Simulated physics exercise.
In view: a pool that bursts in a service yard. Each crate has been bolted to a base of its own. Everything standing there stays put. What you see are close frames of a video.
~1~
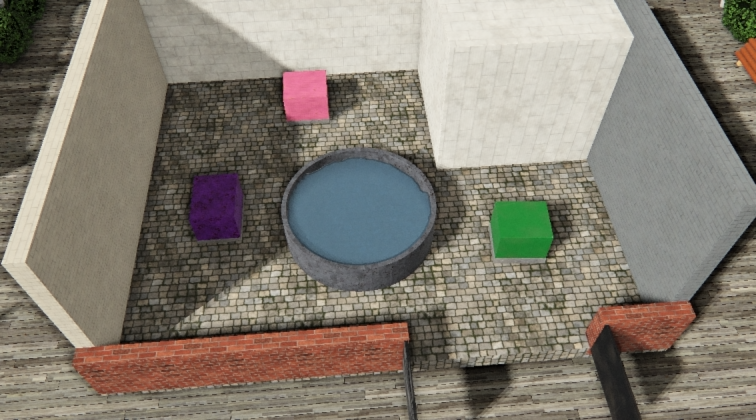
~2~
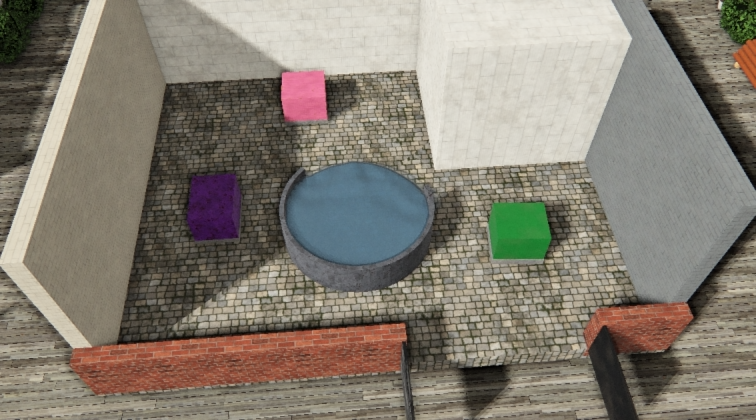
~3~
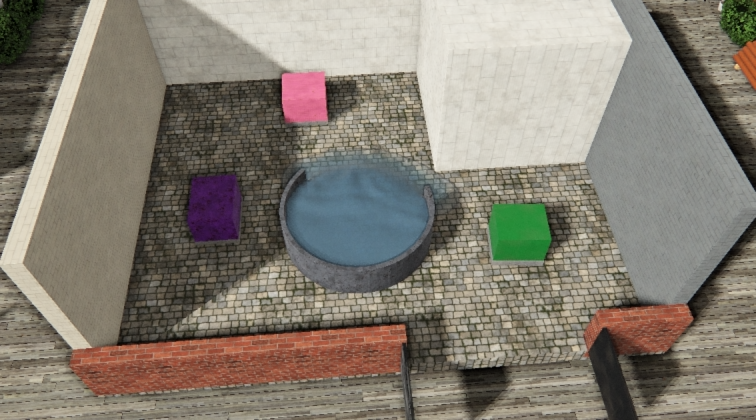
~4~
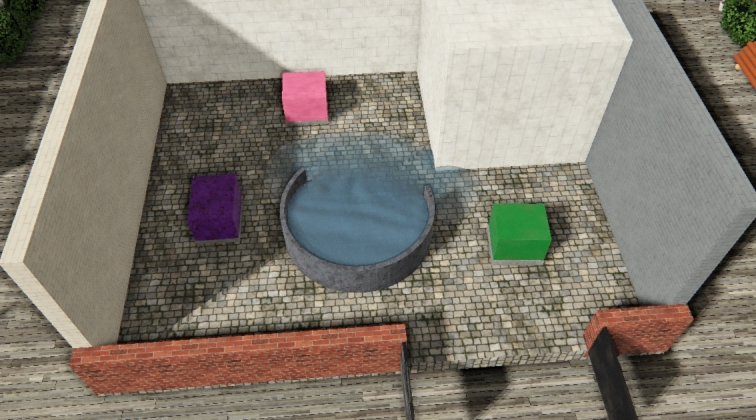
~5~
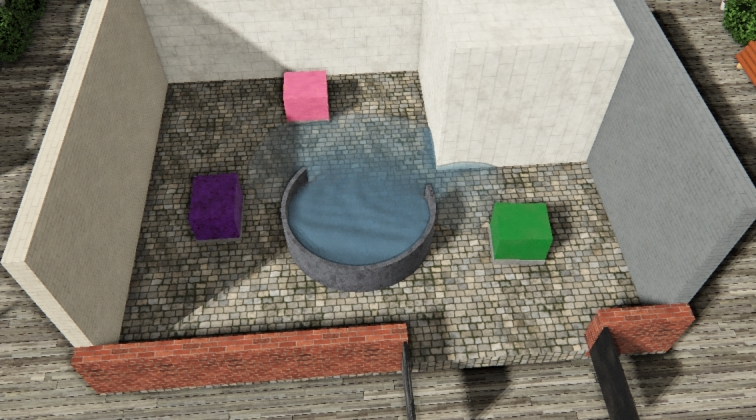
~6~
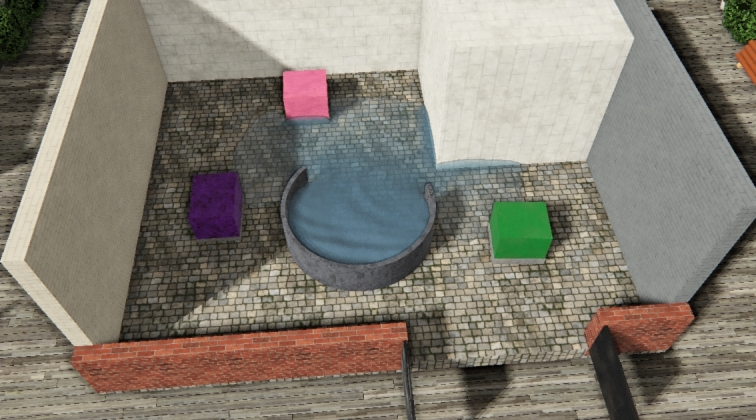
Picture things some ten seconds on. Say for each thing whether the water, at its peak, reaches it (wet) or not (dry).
Green crate: Dry; purple crate: Wet; pink crate: Wet.
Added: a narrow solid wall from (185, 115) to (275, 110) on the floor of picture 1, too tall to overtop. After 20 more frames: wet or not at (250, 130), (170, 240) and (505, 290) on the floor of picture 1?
The first point comes out inundated, the next inundated, the last unwetted.
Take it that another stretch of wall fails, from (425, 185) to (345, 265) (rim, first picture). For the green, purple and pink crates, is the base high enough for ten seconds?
Then the green crate gets flooded, the purple crate is untouched and the pink crate is untouched.
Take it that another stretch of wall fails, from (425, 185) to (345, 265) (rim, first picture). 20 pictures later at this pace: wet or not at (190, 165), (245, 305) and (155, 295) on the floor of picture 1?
Taking the points one after the other, they come out not soaked, inundated and inundated.
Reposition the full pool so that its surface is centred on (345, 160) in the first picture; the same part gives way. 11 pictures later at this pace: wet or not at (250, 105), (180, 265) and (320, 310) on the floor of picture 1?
Results in order - swamped, left untouched, left untouched.
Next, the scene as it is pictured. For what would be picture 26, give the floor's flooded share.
Close to 55 %.
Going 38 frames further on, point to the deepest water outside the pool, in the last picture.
I'd point to about (128, 367).
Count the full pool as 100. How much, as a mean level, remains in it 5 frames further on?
I make it 50 per cent.
A moment on, water covers 35 % of the floor; the green crate water round its plinth, the purple crate water round its plinth, the pink crate water round its plinth.
Next, water covers 45 % of the floor; the green crate water round its plinth, the purple crate water round its plinth, the pink crate water round its plinth.
Then, water covers 55 % of the floor; the green crate water round its plinth, the purple crate water round its plinth, the pink crate water round its plinth.
Later, water covers 85 % of the floor; the green crate water round its plinth, the purple crate water round its plinth, the pink crate water round its plinth.
In the end, water covers 100 % of the floor; the green crate stayed above the water, the purple crate was topped, the pink crate was topped.
